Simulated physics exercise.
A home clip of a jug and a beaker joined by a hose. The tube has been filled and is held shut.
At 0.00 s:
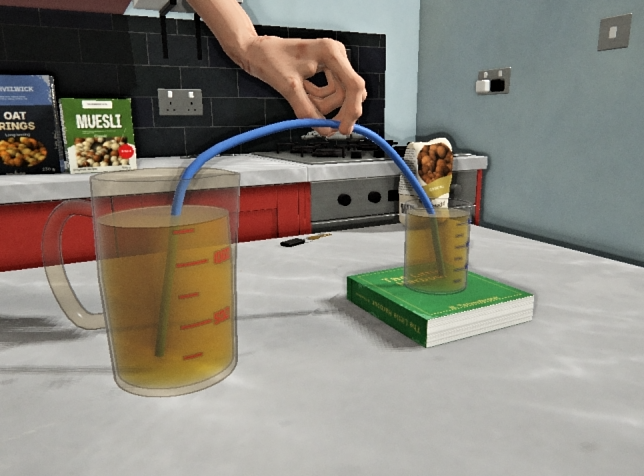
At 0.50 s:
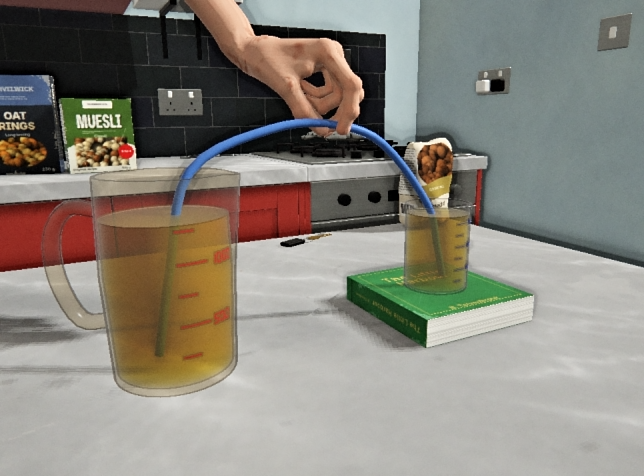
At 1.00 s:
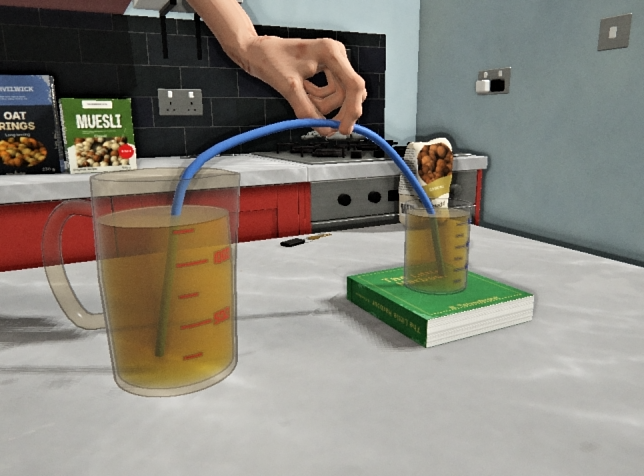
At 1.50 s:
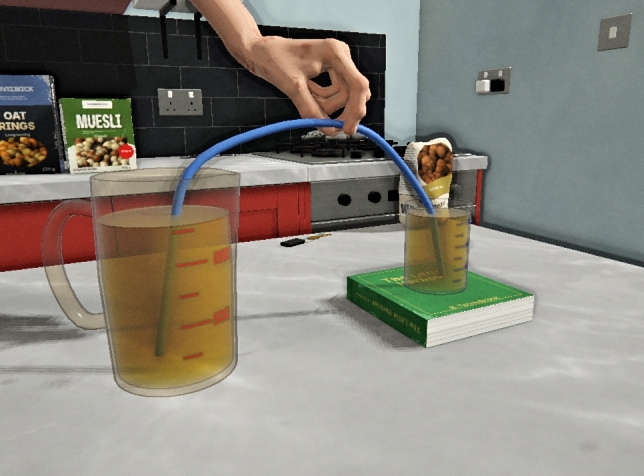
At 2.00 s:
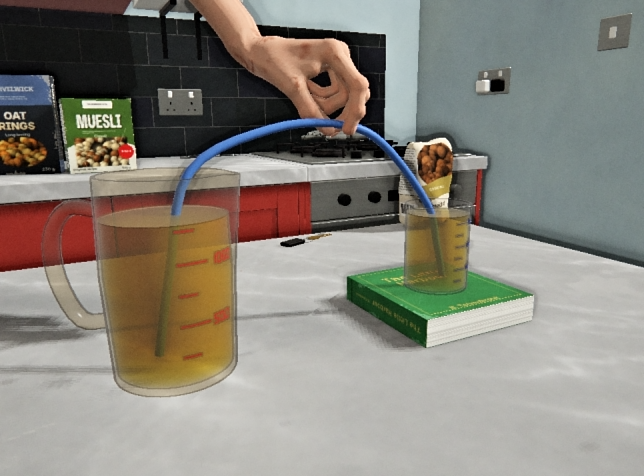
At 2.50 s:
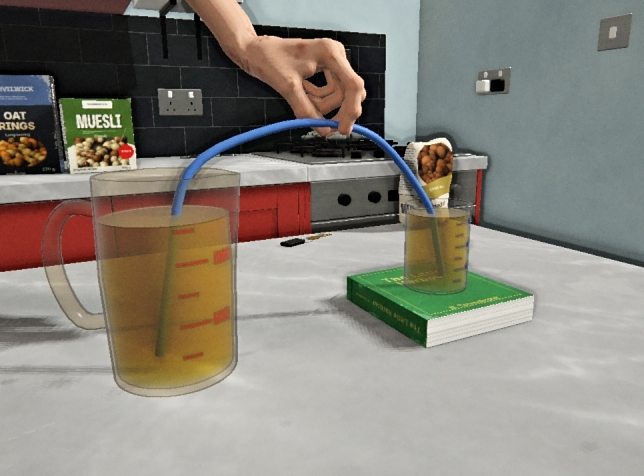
A kitchen with dark wall tiles and red cabinets is seen from just above a pale grey worktop. A large clear jug of amber liquid stands at left, a smaller, nearly full beaker sits on a green book at right, and a blue hose arches between them, with cereal boxes behind. A hand pinches the hose near its top throughout, the liquid levels stay unchanged, and neither the vessels nor the camera visibly moves.
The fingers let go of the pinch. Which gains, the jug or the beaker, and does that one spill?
The apple juice goes towards the right one; the receiving one runs over.
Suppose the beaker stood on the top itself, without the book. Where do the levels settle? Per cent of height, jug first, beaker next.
First 55 %, second 100 %.
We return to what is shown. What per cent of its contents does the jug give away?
About 10 per cent.
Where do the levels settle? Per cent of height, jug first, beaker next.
About 70 and 100 per cent.
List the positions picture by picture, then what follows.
The first frame shows fingers on the hose; jug (169, 270) about three quarters full, on the top itself; beaker (437, 243) nearly full, up on the book.
The second frame shows still shut; jug about three quarters full, surface at (165, 216); beaker nearly full, surface at (438, 213).
In the third frame, the hose is pinched; jug (169, 270) about three quarters full; beaker (437, 243) nearly full.
The fourth frame shows nothing flows; jug about three quarters full, surface at (165, 216); beaker nearly full, surface at (438, 213).
The fifth frame shows fingers on the hose; jug (169, 270) about three quarters full, on the top itself; beaker (437, 243) nearly full, up on the book.
The sixth frame shows still shut; jug about three quarters full, surface at (165, 216); beaker nearly full, surface at (438, 213).
After 8.0 s, the jug is about three quarters full; the beaker is full to the brim.
After 20.0 s, the jug is about three quarters full; the beaker is full to the brim; a puddle lies under the lower one; the two surfaces are level.
After 45.0 s, the jug is about two thirds full; the beaker is full to the brim; a puddle lies under the lower one; the two surfaces are level.
